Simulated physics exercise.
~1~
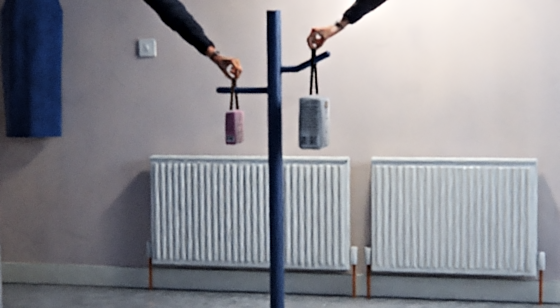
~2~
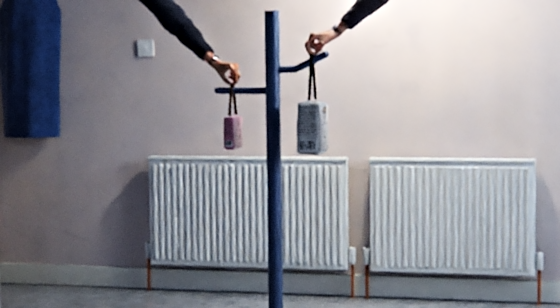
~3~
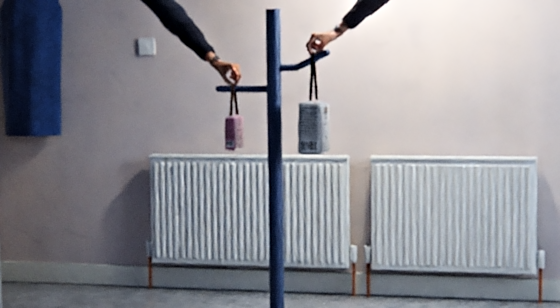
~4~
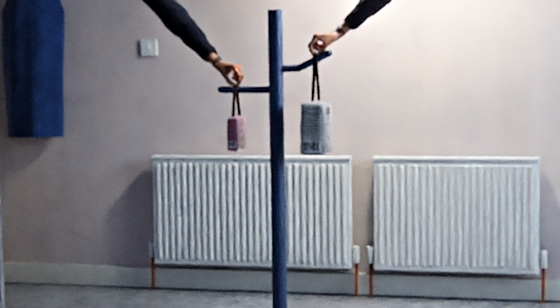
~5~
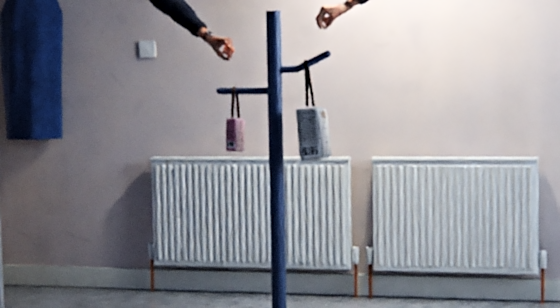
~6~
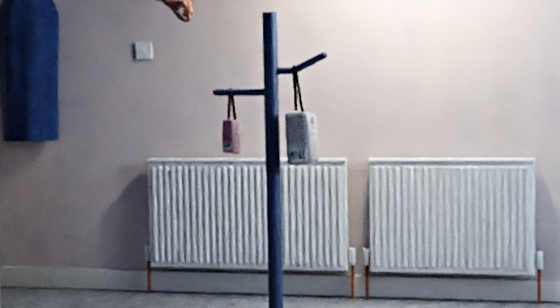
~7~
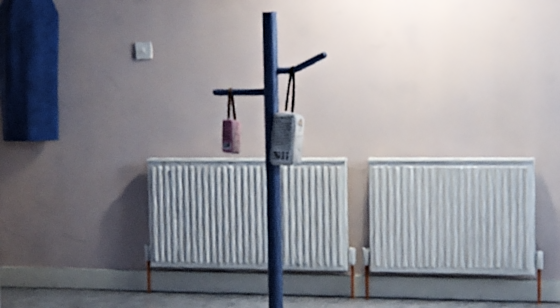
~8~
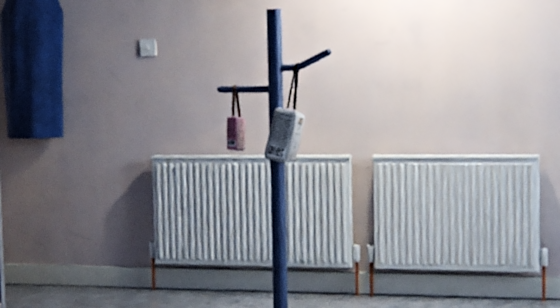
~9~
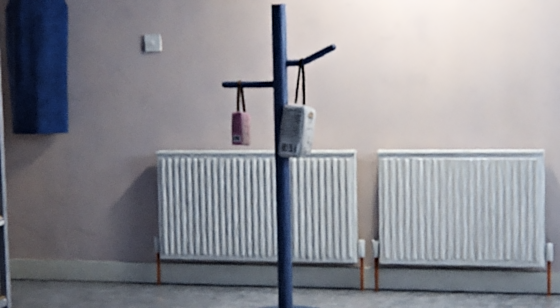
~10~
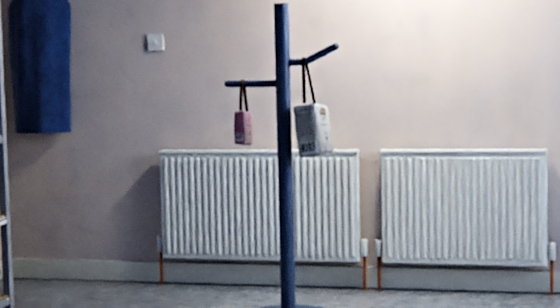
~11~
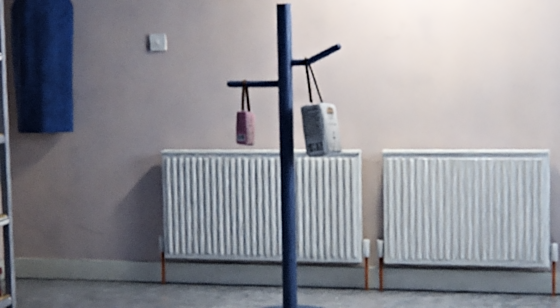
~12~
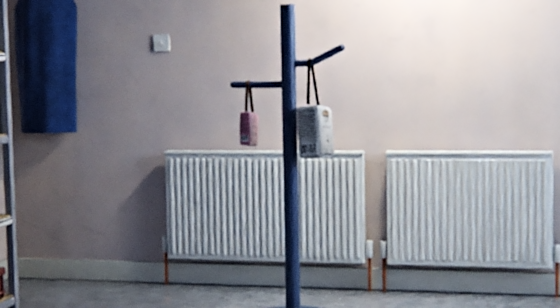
In a room with two white radiators, two hands lower a small pink pouch and a larger white sack onto the pegs of a dark blue stand, then let go and withdraw. The sack swings left and back right, and both stay hanging.
